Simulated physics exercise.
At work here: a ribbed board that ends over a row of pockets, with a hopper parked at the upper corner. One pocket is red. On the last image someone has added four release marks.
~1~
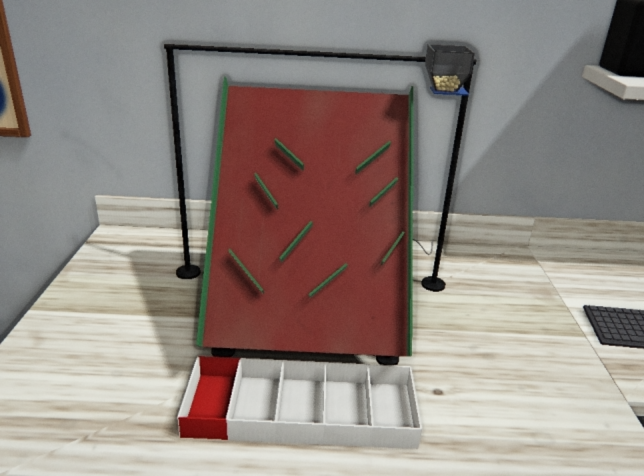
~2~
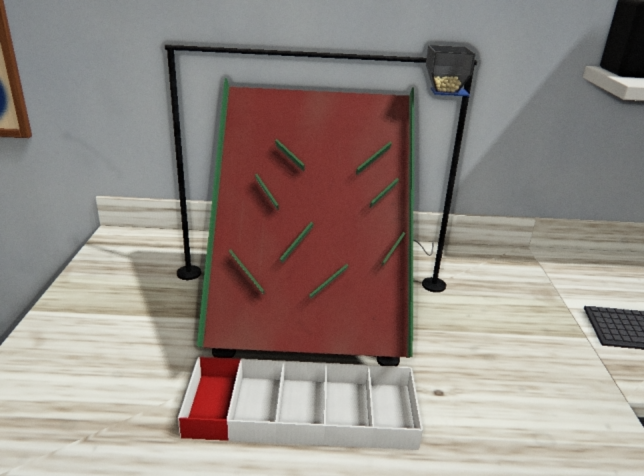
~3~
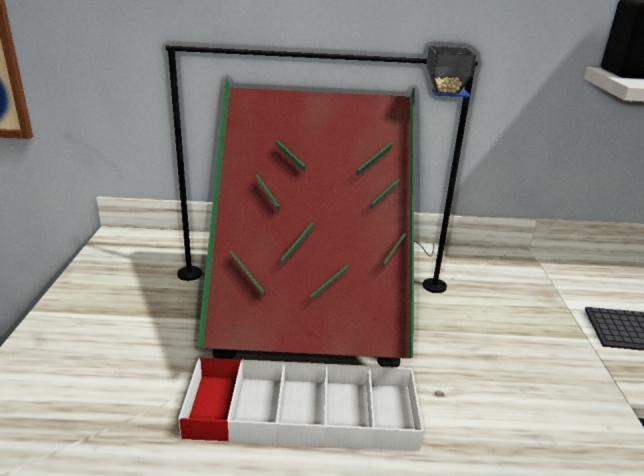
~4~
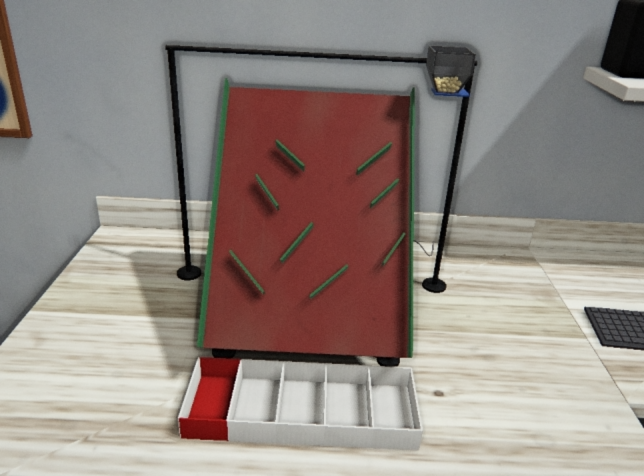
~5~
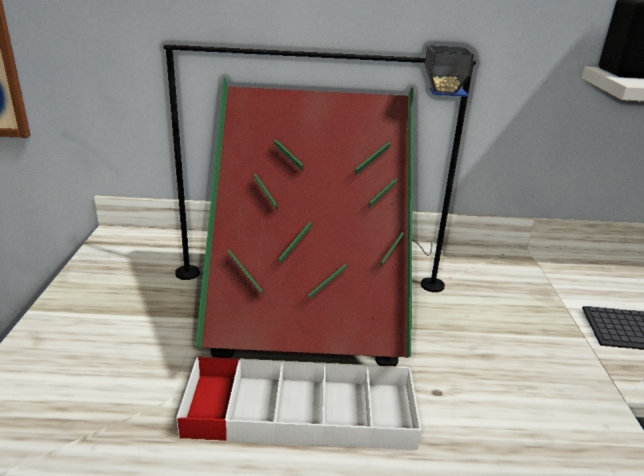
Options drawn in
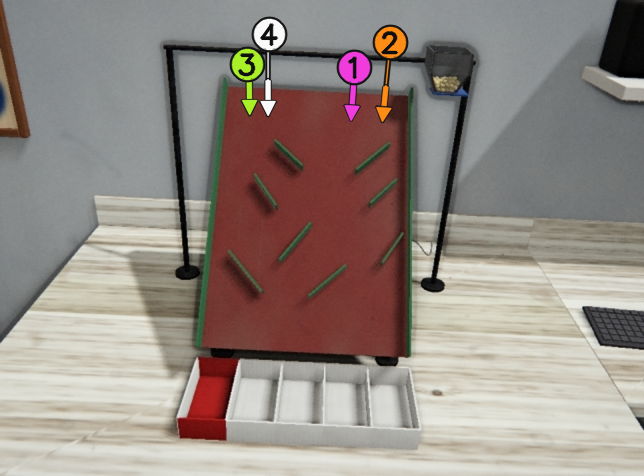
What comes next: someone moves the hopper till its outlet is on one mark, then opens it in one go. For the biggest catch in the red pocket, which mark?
Mark 3.
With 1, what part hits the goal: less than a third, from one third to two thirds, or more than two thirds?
It is less than a third.
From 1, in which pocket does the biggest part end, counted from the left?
The second from the left.
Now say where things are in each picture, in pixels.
The first frame shows hopper at (444, 85), soya beans, door shut.
The second frame shows ribs (276, 140) to (304, 165), (357, 169) to (391, 142), (256, 174) to (277, 205).
The third frame shows ribs (372, 204) to (399, 179), (281, 260) to (313, 223), (384, 263) to (405, 234).
The fourth frame shows ribs (230, 250) to (263, 292), (310, 296) to (348, 265).
The fifth frame shows red pocket at (202, 428), number 1 of 5 from the left.
On the marked copy, mark 1 meets the board at (351, 114); mark 2 meets the board at (382, 116); mark 3 meets the board at (249, 109); mark 4 meets the board at (268, 110).
If 1 is chosen, about a quarter in the red pocket, most in other pockets.
If 2 is chosen, a stray few in the red pocket, nearly all in other pockets.
If 3 is chosen, about half in the red pocket, about half in other pockets, a stray few outside the box.
If 4 is chosen, about a quarter in the red pocket, about two thirds in other pockets.
